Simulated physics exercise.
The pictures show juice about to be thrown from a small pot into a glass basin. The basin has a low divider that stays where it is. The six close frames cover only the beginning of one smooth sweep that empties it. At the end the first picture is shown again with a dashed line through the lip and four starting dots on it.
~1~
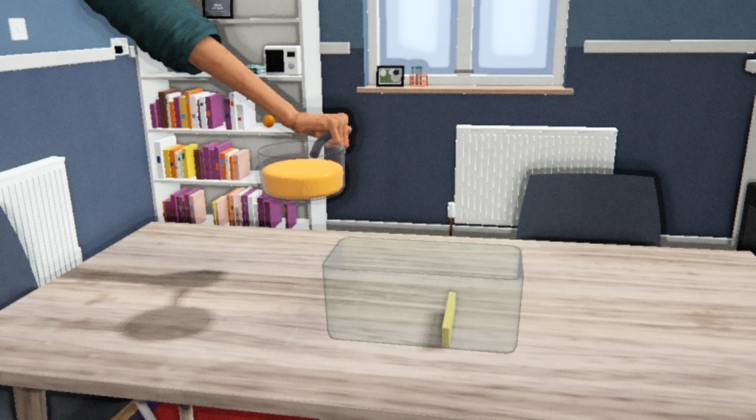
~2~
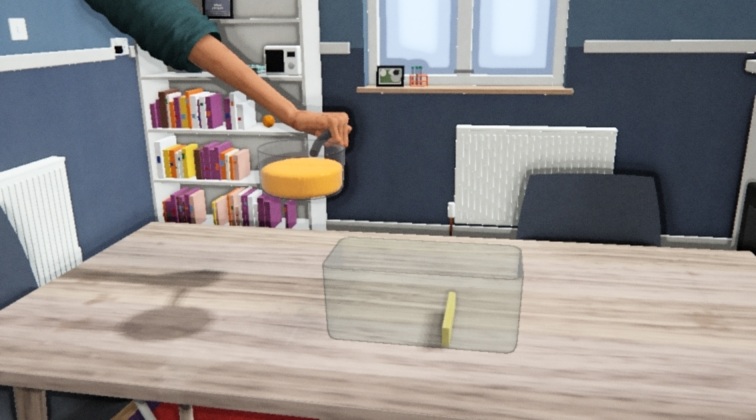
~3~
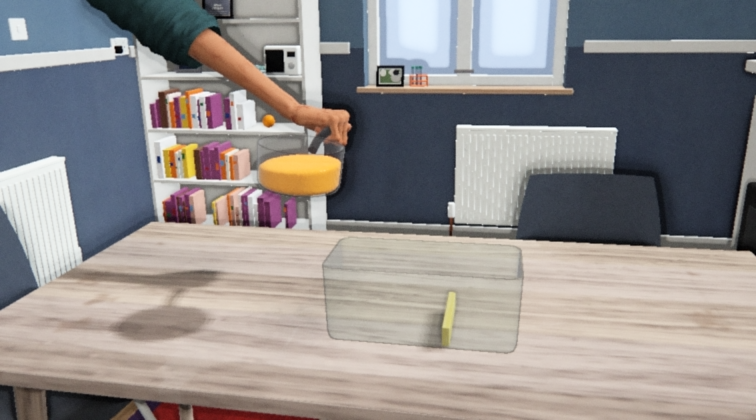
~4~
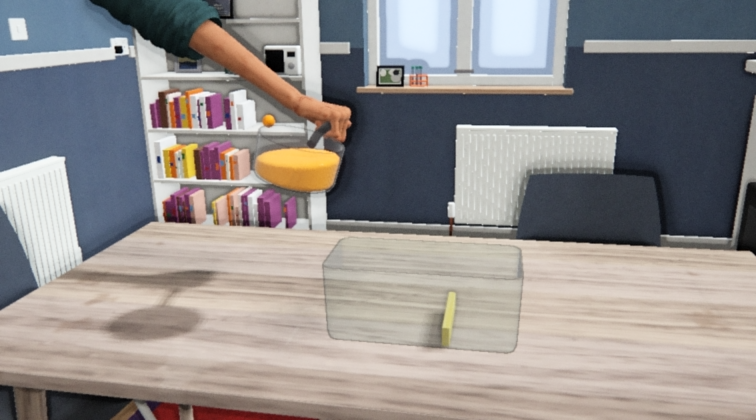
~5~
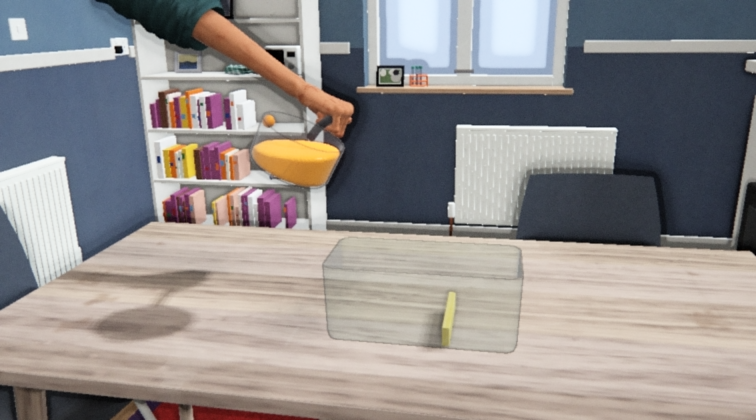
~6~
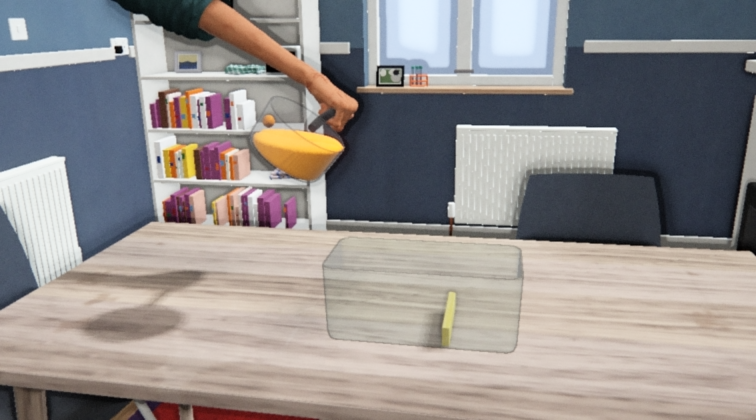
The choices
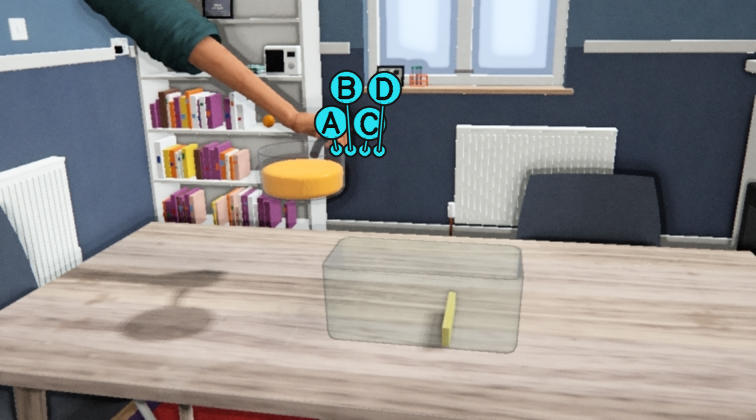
A hand holds a small pot of orange juice above a table and steadily tilts it.
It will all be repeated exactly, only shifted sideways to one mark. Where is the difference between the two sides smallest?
Choose D.
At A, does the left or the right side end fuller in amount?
The left side.
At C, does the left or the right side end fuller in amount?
The left one.
On the marked copy, A at (336, 149); B at (350, 150); C at (364, 150); D at (379, 150).
Choosing A, about 80 % ends left of the wall and 16 % right of it; 4 % is lost outside.
Choosing B, about 87 % ends left of the wall and 9 % right of it; 4 % is lost outside.
Choosing C, about 71 % ends left of the wall and 26 % right of it; 4 % is lost outside.
Choosing D, about 39 % ends left of the wall and 58 % right of it.
